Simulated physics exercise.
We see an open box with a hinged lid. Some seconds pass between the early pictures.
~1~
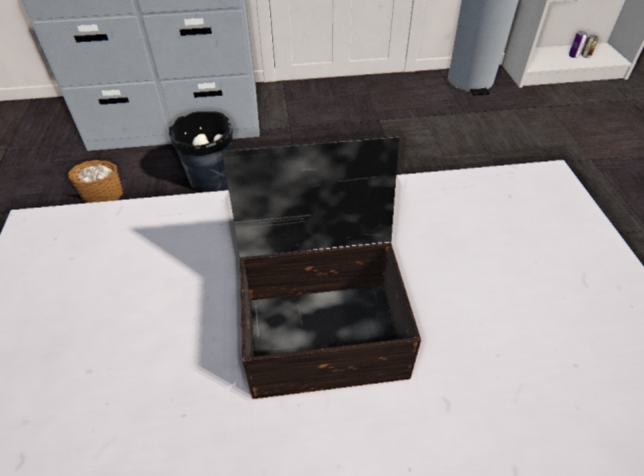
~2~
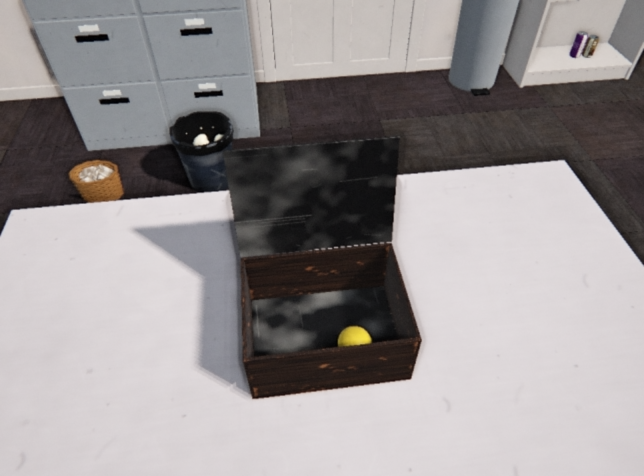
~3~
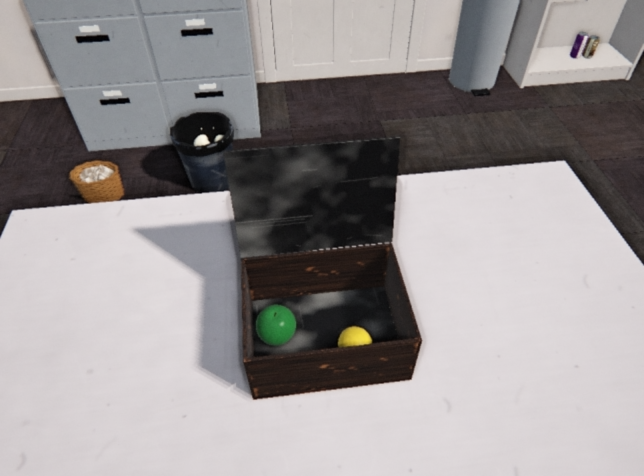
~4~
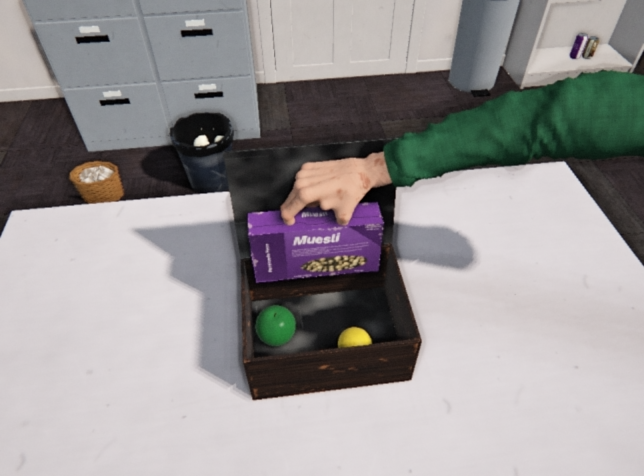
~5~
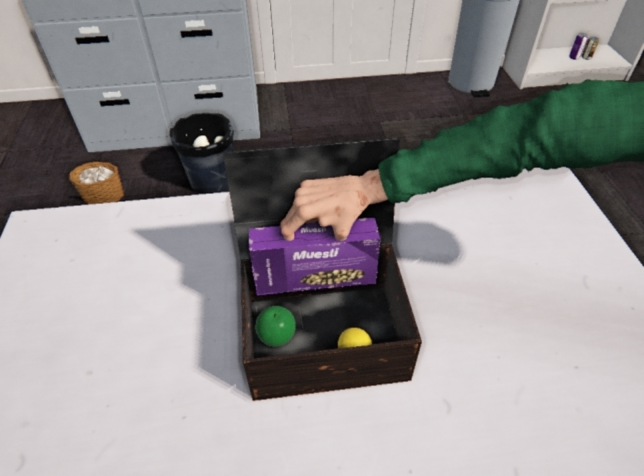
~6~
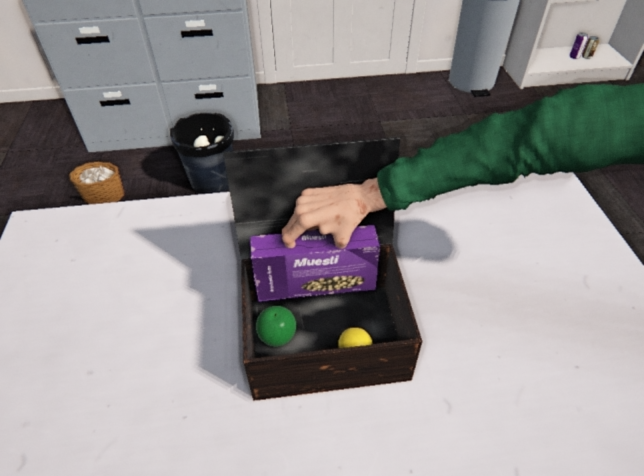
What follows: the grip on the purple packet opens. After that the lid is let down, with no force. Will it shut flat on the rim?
The lid sits on the rim.
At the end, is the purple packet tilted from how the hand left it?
It keeps its pose.
Then, 0.80 s on from there, lid starting down; purple packet shifted a little near (312, 288); green apple shifted a little.
Then, 1.60 s on from there, lid 57° above the rim; purple packet shifted a little near (312, 288); green apple shifted a little.
Then, 2.00 s on from there, lid 17° above the rim; purple packet shifted a little near (312, 288); green apple shifted a little.
In the end, lid shut; moved from the start, purple packet; the other 2 unmoved. At the end, from the last picture's camera, purple packet near (312, 288).
